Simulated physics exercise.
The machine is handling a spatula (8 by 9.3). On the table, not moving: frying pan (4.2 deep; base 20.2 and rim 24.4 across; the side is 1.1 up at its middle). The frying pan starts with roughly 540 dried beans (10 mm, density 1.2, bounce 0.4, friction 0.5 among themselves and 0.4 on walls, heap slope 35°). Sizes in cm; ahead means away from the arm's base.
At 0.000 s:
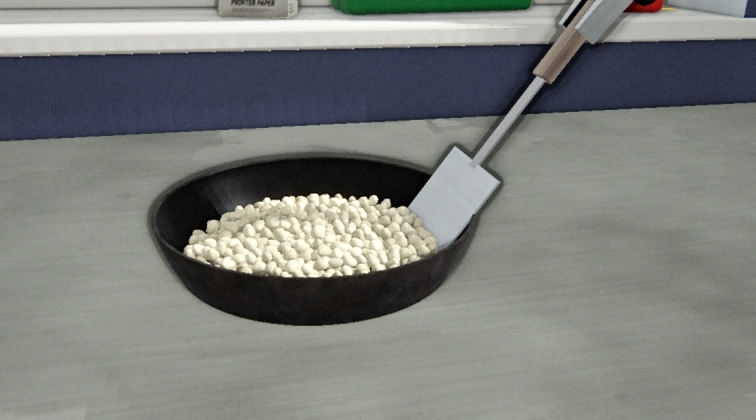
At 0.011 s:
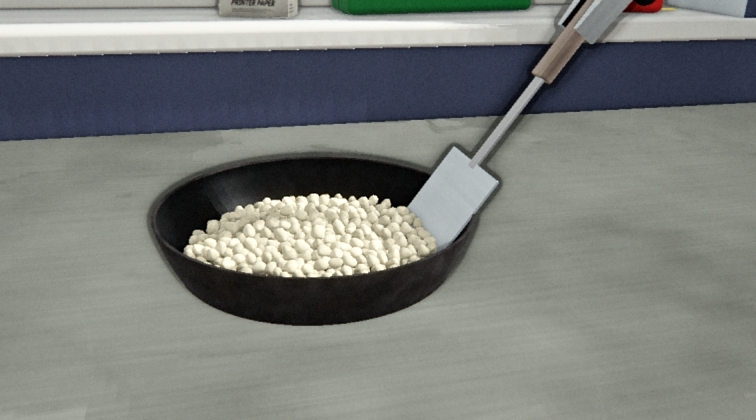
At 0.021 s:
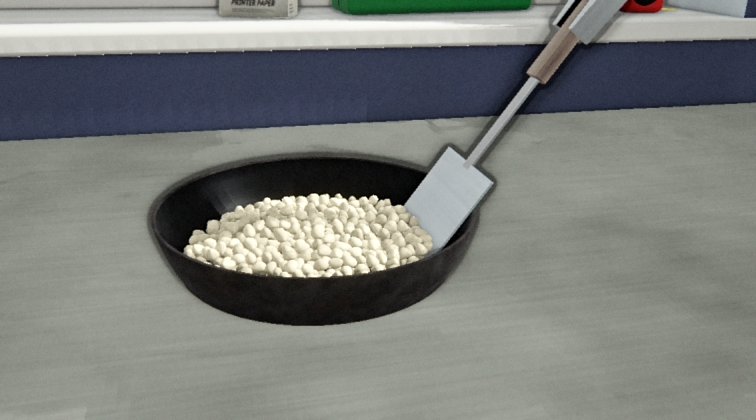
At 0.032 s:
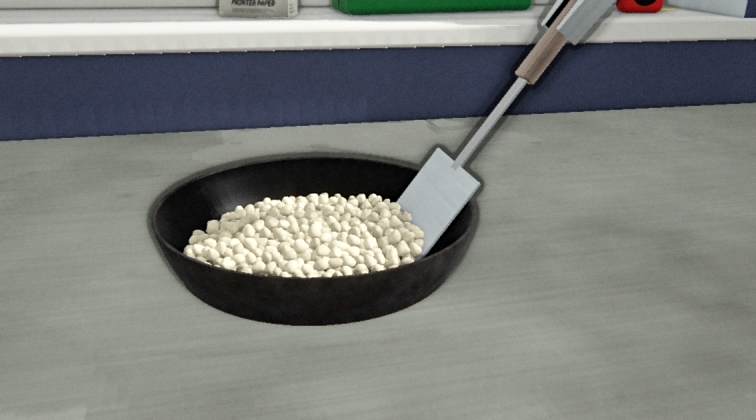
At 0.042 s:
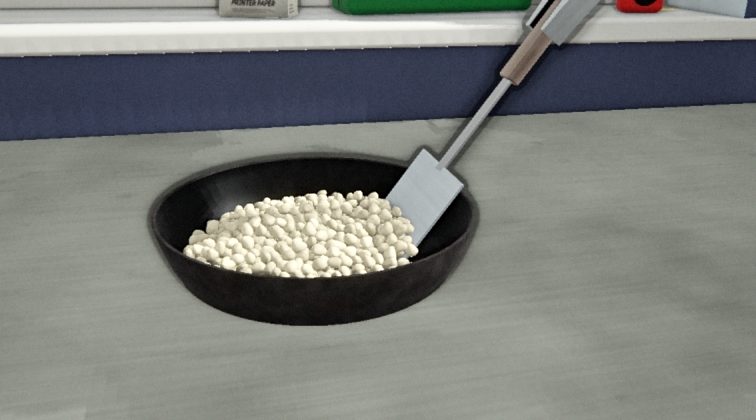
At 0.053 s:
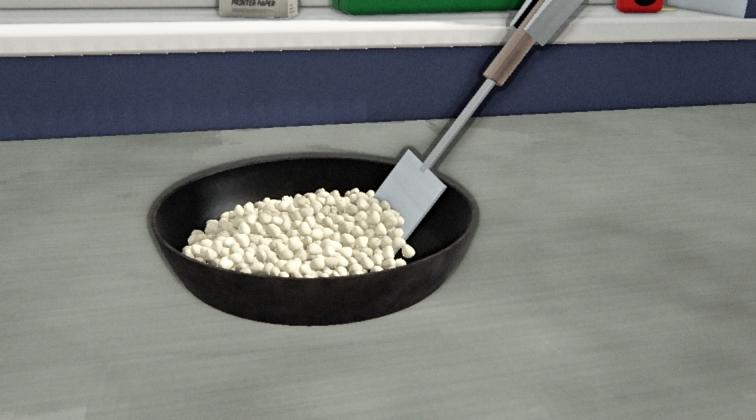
On a grey tabletop, a machine-held spatula sliding left through a black frying pan, pushing pale beans into a slightly higher heap.
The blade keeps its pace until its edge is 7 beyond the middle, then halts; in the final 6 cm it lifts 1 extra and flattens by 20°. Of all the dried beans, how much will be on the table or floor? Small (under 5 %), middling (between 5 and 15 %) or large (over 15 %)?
Share on the table or floor: Middling (between 5 and 15 %).
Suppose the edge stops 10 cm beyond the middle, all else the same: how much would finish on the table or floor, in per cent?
In that case some 45 per cent.
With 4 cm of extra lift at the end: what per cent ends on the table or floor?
About 20 per cent.
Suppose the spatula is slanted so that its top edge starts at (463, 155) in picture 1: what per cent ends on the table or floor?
About 15 per cent.
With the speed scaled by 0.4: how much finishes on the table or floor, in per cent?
About 0 per cent.
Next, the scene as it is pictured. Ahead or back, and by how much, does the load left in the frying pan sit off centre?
Roughly 5.5 cm ahead.
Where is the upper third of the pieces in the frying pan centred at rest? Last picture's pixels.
Near (204, 228).
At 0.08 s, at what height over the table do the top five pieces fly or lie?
Some 6 cm.
By 0.08 s, sloping 53°, highest piece 6 above the table; 544 in the frying pan.
By 0.11 s, sloping 47°, highest piece 7 above the table; 544 in the frying pan.
By 0.32 s, sloping 33°, highest piece 7 above the table; 495 in the frying pan, 41 on the table or floor, 8 on the blade or in flight.
By 1.37 s, sloping 33°, highest piece 5 above the table; 493 in the frying pan, 51 on the table or floor.
Final count, 493 in the frying pan, 51 on the table or floor. That is 9 % on the table or floor.
